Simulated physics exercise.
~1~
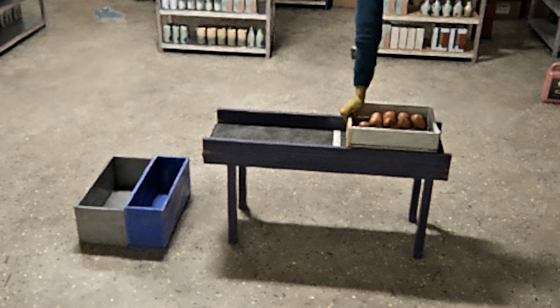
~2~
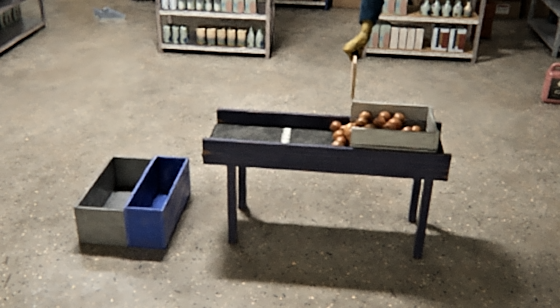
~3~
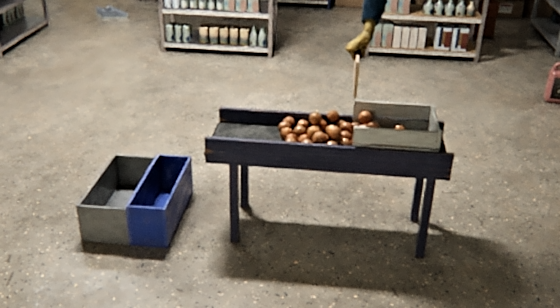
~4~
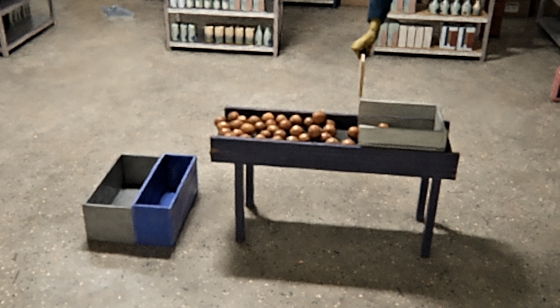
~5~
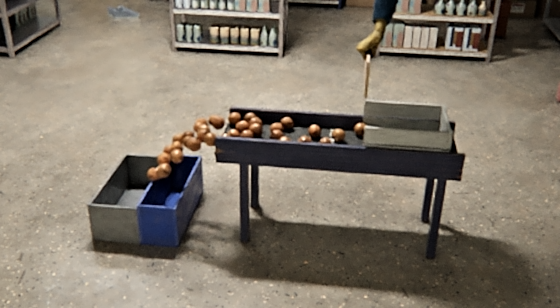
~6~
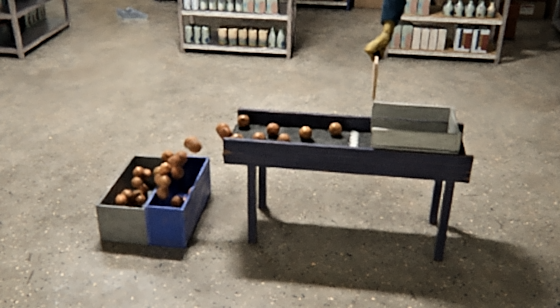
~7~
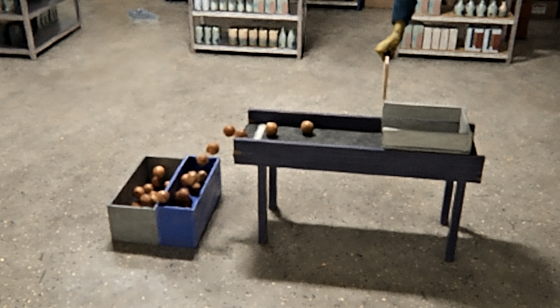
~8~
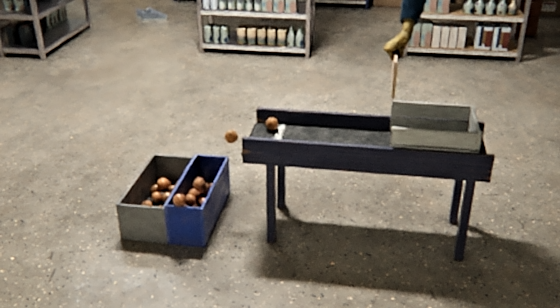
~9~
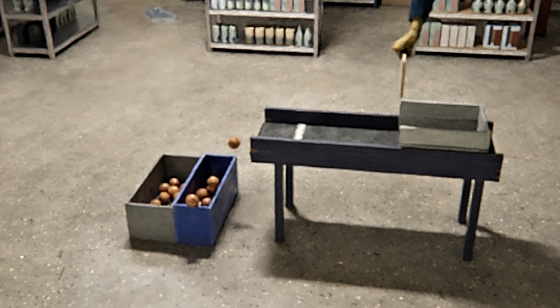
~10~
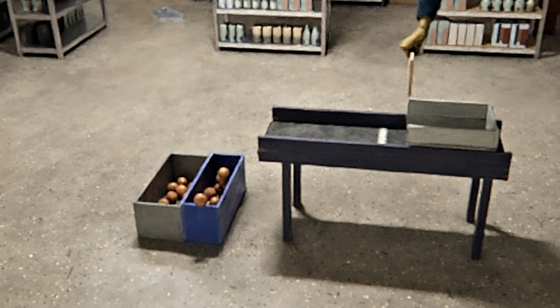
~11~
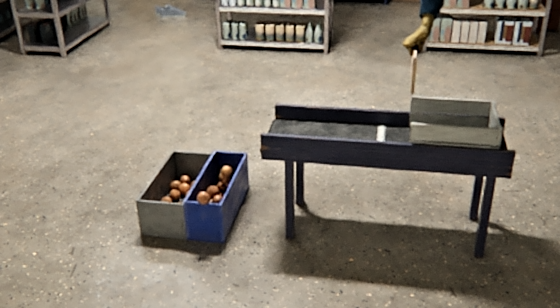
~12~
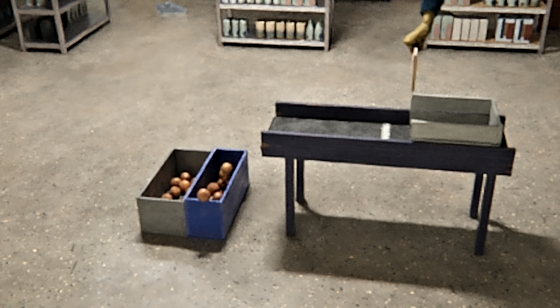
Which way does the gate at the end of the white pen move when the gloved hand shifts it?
The gate moves up, raised by the gloved hand, and it stays raised as the onions ride out along the belt.
